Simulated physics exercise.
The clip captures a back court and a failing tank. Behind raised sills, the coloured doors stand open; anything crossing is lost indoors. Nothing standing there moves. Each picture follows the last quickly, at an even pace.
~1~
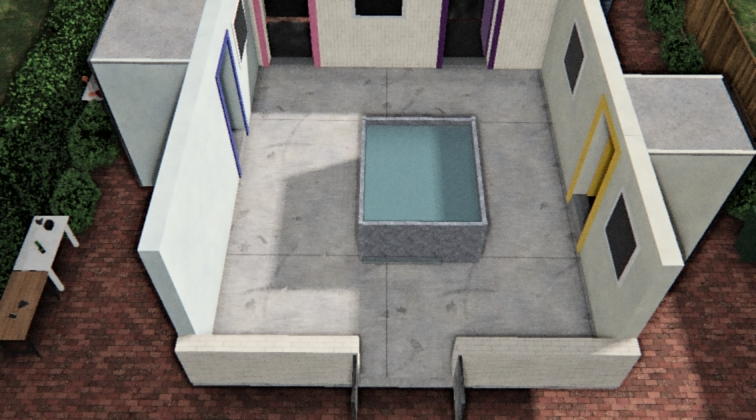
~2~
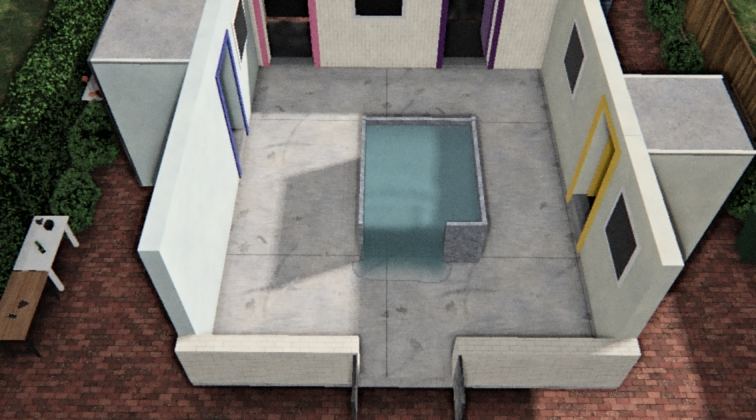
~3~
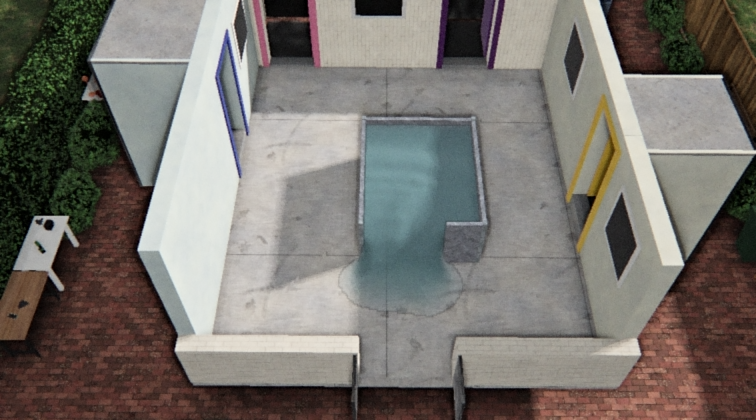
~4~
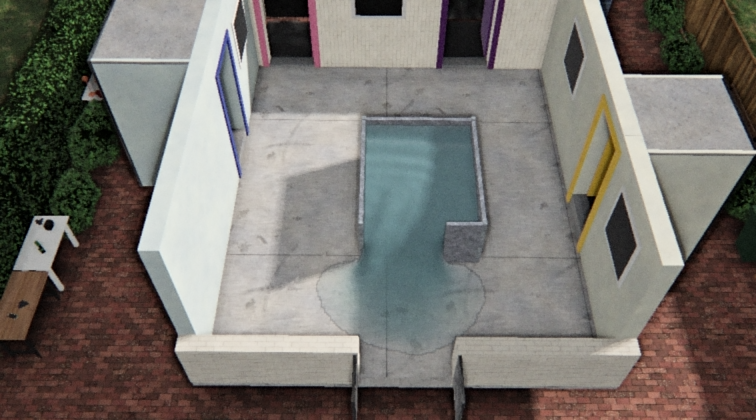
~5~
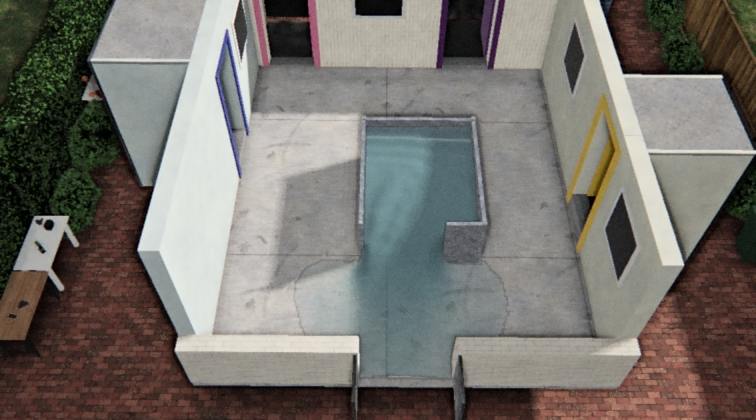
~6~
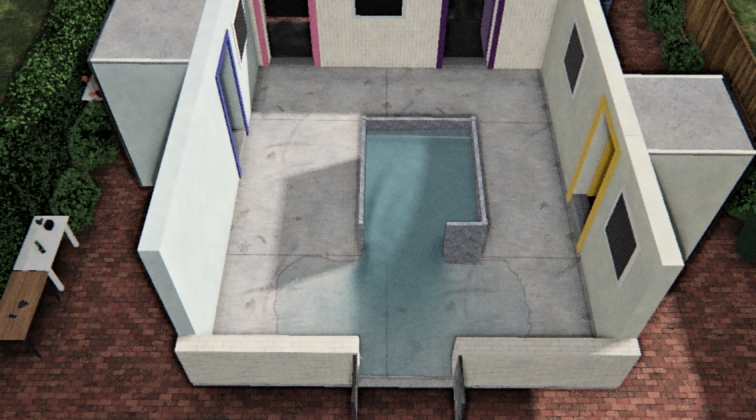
Water bursts through the front of a raised stone tank in a pale, walled concrete court, seen from high above. A blue-framed doorway is on the left, a yellow one on the right, pink and purple ones at the back, with brick paving and hedges outside. The water spreads forward in a widening, thinning sheet toward the front opening, the tank's level drops, and the camera stays still.
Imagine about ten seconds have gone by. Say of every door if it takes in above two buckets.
As I see it, the blue door will most likely not exceed two buckets, the pink door will most likely exceed two buckets, the purple door will most likely not exceed two buckets, the yellow door will most likely not exceed two buckets.
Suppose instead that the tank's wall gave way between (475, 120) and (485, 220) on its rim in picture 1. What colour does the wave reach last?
I'd pick the blue-painted one.
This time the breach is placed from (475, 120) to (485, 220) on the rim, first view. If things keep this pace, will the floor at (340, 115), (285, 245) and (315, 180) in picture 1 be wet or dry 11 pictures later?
In turn: Untouched, then untouched, then untouched.
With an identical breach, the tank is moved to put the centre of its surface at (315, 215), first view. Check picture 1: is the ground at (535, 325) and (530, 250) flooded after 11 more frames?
The first spot is swamped, the second swamped.
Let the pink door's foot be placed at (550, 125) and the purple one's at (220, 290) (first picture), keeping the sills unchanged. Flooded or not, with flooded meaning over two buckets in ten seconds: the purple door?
In this case the purple door gets beyond it.
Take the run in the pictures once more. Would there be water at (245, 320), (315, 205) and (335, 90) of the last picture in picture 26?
In turn, the points end up soaked, soaked and high and dry.
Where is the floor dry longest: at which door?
It's the one in purple.
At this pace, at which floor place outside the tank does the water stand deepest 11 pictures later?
I'd put it around (209, 359).
A moment on, water covers 20 % of the floor; the blue door not reached, the pink door not reached, the purple door not reached, the yellow door not reached.
Next, water covers 30 % of the floor; the blue door not reached, the pink door not reached, the purple door not reached, the yellow door not reached.
Then, water covers 65 % of the floor; the blue door wet at the sill, nothing in, the pink door not reached, the purple door not reached, the yellow door wet at the sill, nothing in.
Later, water covers 90 % of the floor; the blue door wet at the sill, nothing in, the pink door over two buckets in, the purple door wet at the sill, nothing in, the yellow door wet at the sill, nothing in.
In the end, water covers 100 % of the floor; the blue door wet at the sill, nothing in, the pink door far over two buckets in, the purple door under two buckets in, the yellow door wet at the sill, nothing in.
